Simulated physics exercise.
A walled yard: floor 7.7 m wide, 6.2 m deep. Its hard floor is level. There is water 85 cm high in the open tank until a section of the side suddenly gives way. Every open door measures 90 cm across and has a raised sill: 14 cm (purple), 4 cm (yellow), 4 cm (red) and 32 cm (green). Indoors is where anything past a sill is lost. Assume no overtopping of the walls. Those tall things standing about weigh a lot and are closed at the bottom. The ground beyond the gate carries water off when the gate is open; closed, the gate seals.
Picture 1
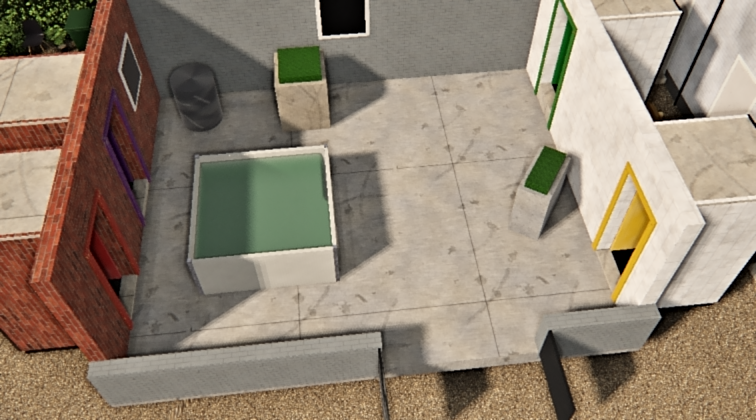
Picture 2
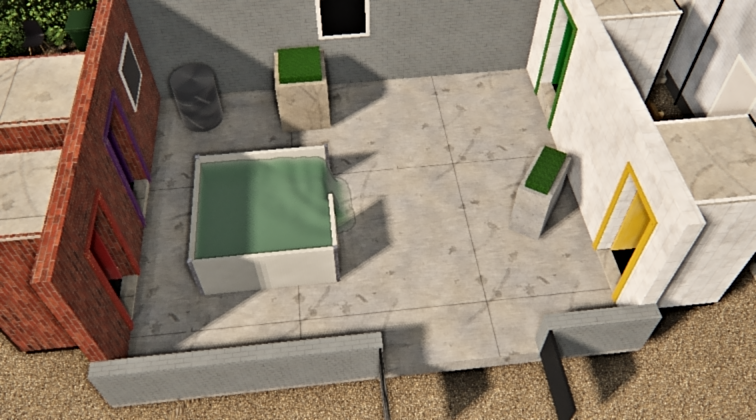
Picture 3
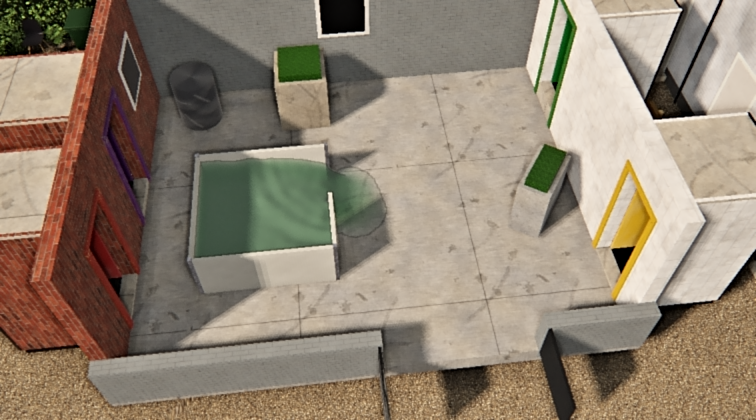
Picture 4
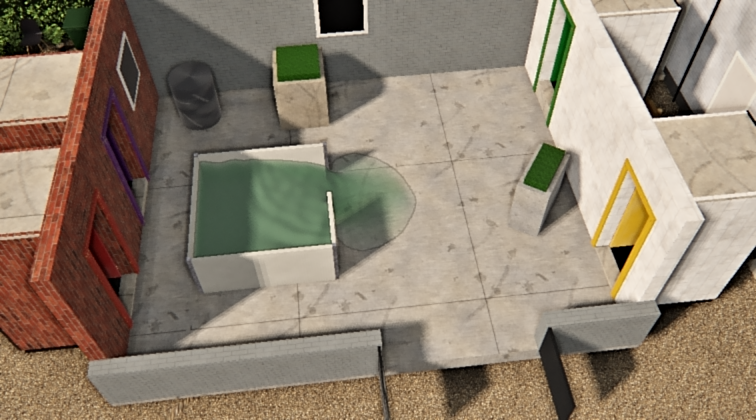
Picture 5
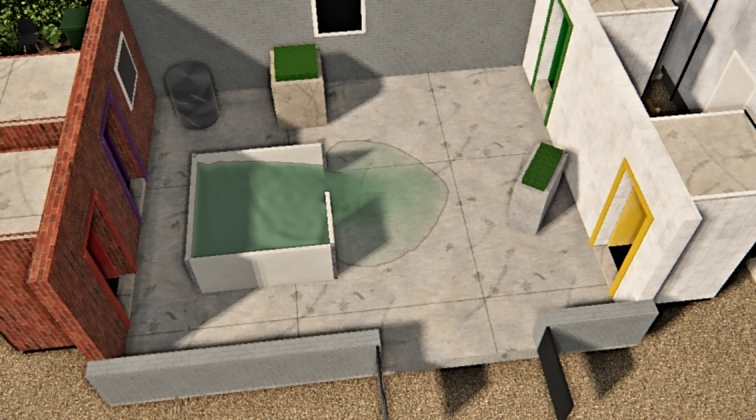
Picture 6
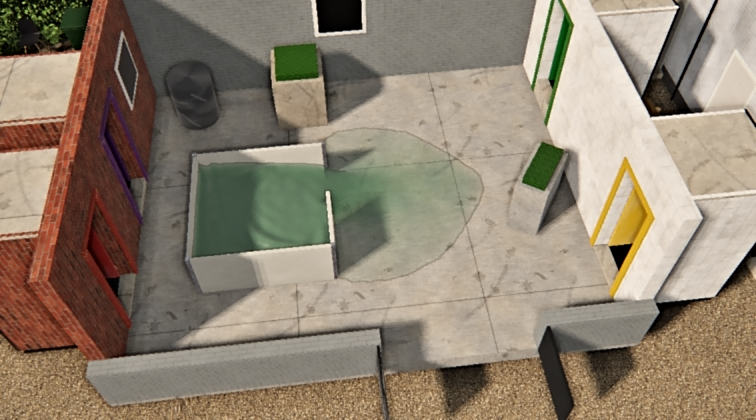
At the start, green water lies still in a white-walled open tank in a paved yard between brick and white walls. A gap appears in the tank's right side and water pours through it, then spreads across the floor in a widening, rounded sheet toward the planter on the right.
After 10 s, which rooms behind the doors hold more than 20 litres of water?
Room by room: Behind the purple door 20 litres at most, behind the yellow door more than 20 litres, behind the red door 20 litres at most, behind the green door 20 litres at most.
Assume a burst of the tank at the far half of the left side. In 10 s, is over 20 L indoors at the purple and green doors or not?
Result against the limit at purple: Limit broken; result at green: Limit held.
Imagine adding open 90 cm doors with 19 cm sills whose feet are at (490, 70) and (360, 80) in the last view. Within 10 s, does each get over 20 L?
In turn: Beyond it, short of it.
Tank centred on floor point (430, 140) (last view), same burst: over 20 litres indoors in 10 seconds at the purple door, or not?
With that change, the limit at the purple door is not exceeded.
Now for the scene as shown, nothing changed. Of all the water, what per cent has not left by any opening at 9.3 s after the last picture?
Some 84 in a hundred.
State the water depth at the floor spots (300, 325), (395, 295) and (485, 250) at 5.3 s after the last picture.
Roughly 0, 2 and 2 cm, in turn.
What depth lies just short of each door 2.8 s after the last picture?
In centimetres - purple: 0, yellow: 11, red: 0, green: 25.
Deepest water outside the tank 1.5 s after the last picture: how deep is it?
Depth max: Approx. 54 cm.
Then, 0.7 s after the last picture water covers 40 % of the floor and is deepest (46 cm) near (336, 199); purple door not reached, yellow door not reached, red door not reached, green door not reached.
Then, 1.5 s after the last picture water covers 50 % of the floor and is deepest (54 cm) near (519, 69); purple door not reached, yellow door 3 cm at the sill, 11 L in, red door not reached, green door 27 cm at the sill, 0 L in.
Then, 2.8 s after the last picture water covers 50 % of the floor and is deepest (34 cm) near (532, 104); purple door not reached, yellow door 11 cm at the sill, 63 L in, red door not reached, green door 25 cm at the sill, 1 L in.
Then, 5.3 s after the last picture water covers 65 % of the floor and is deepest (22 cm) near (328, 122); purple door not reached, yellow door 13 cm at the sill, 171 L in, red door not reached, green door 12 cm at the sill, 1 L in.
Then, 9.3 s after the last picture water covers 95 % of the floor and is deepest (16 cm) near (519, 69); purple door 8 cm at the sill, 1 L in, yellow door 6 cm at the sill, 251 L in, red door 2 cm at the sill, 0 L in, green door 13 cm at the sill, 1 L in.
